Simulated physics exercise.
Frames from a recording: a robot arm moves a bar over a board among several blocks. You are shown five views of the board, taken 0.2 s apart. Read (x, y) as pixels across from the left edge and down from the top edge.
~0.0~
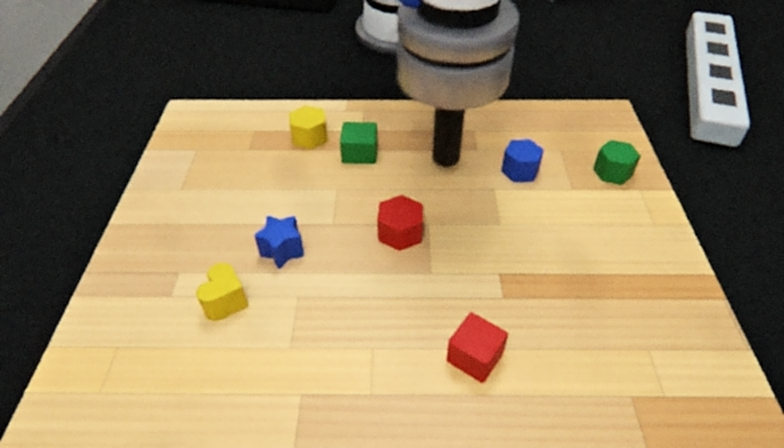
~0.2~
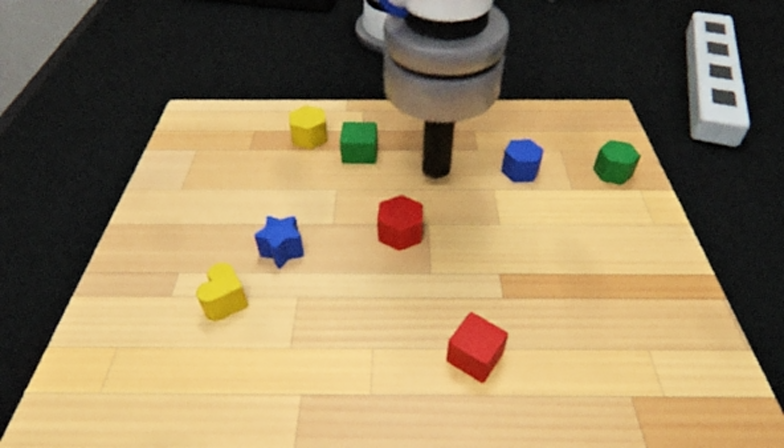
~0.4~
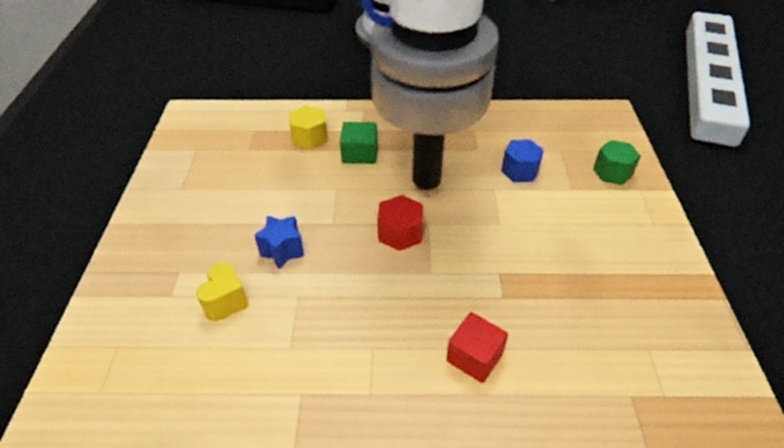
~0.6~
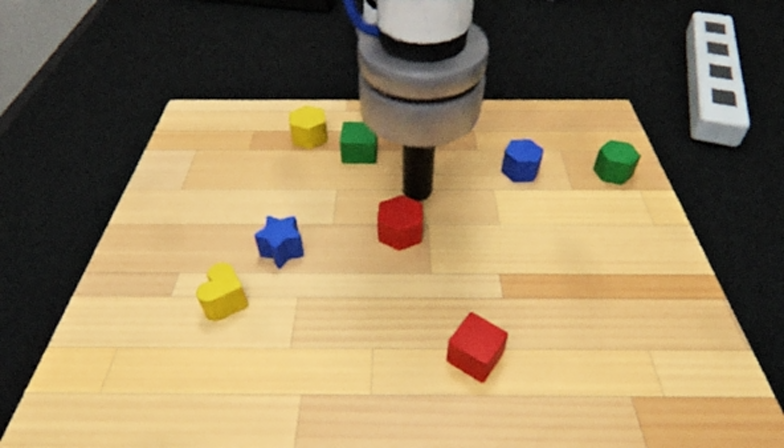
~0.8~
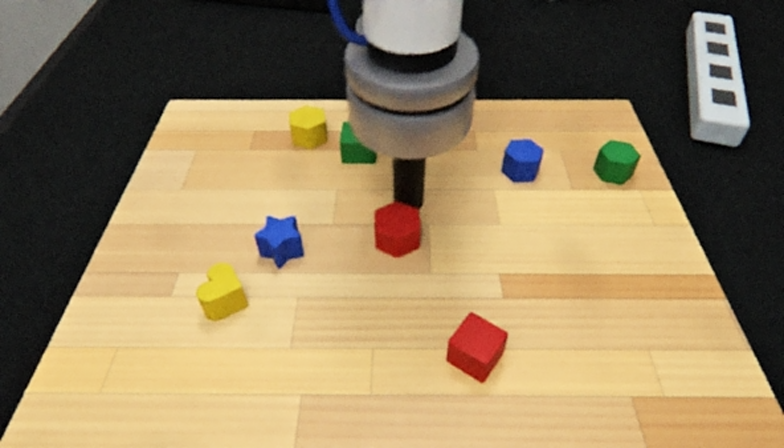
Robot arm moving a black bar down and slightly left across a wooden board, then nudging a red hexagon slightly downward.
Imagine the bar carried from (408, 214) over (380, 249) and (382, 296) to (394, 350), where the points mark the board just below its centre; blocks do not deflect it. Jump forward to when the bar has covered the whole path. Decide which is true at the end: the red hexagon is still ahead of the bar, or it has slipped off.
When the path is over, you would find the red hexagon still in front of the bar.
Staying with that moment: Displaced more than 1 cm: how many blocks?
One block moves more than 1 cm.
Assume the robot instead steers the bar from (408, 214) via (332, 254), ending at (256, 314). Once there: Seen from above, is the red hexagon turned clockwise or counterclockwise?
Overhead view: Anti-clockwise.
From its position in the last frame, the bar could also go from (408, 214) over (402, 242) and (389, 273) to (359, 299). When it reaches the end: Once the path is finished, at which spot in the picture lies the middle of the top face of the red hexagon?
Answer: (360, 314).
What follows on the original path. One third of the way, bar (379, 238); red hexagon (382, 260), turned 40° anticlockwise.
Two thirds of the way, bar (382, 285); red hexagon (383, 312), turned 35° anticlockwise.
At the end, bar (394, 339); red hexagon (384, 372); red four-sided block unmoved.
